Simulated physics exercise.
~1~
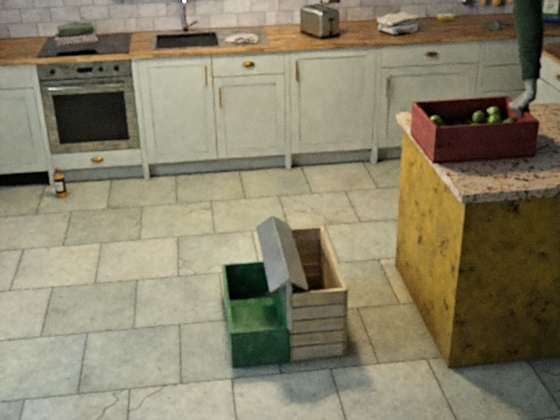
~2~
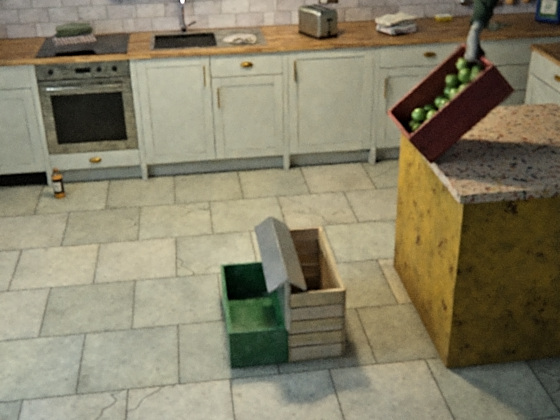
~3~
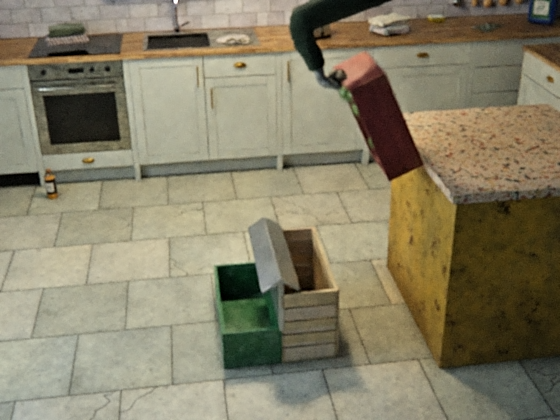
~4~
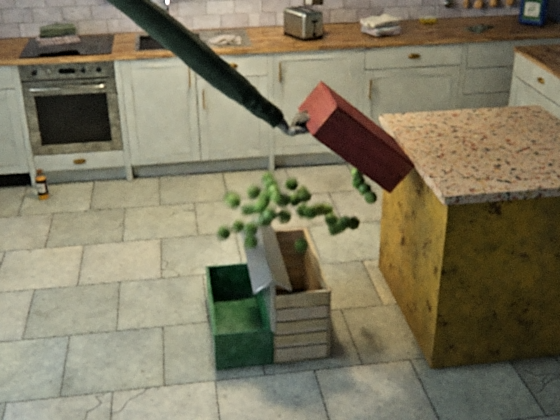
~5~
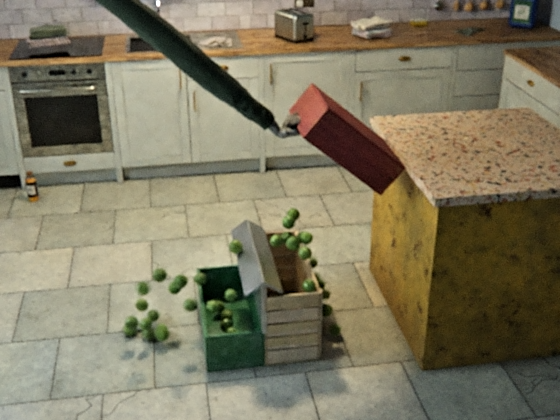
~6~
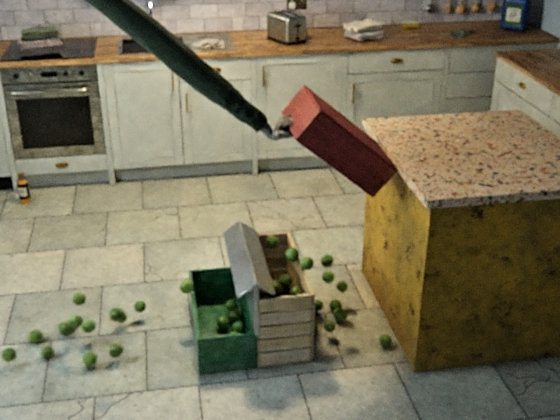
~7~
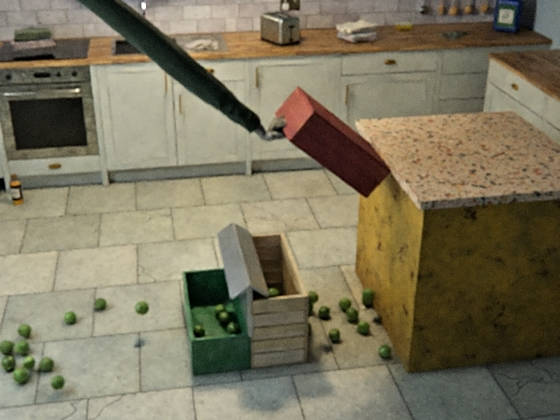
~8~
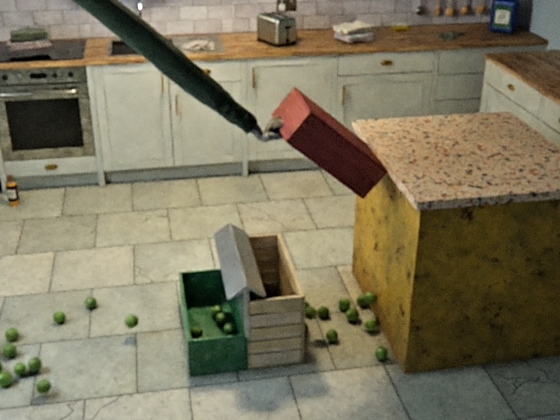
A dark green mechanical arm tipped a red box of green apples off a speckled counter, sending them tumbling over a ridged divider below, where some landed in the wooden trough and green tote while many scattered across the tiled floor on both sides.
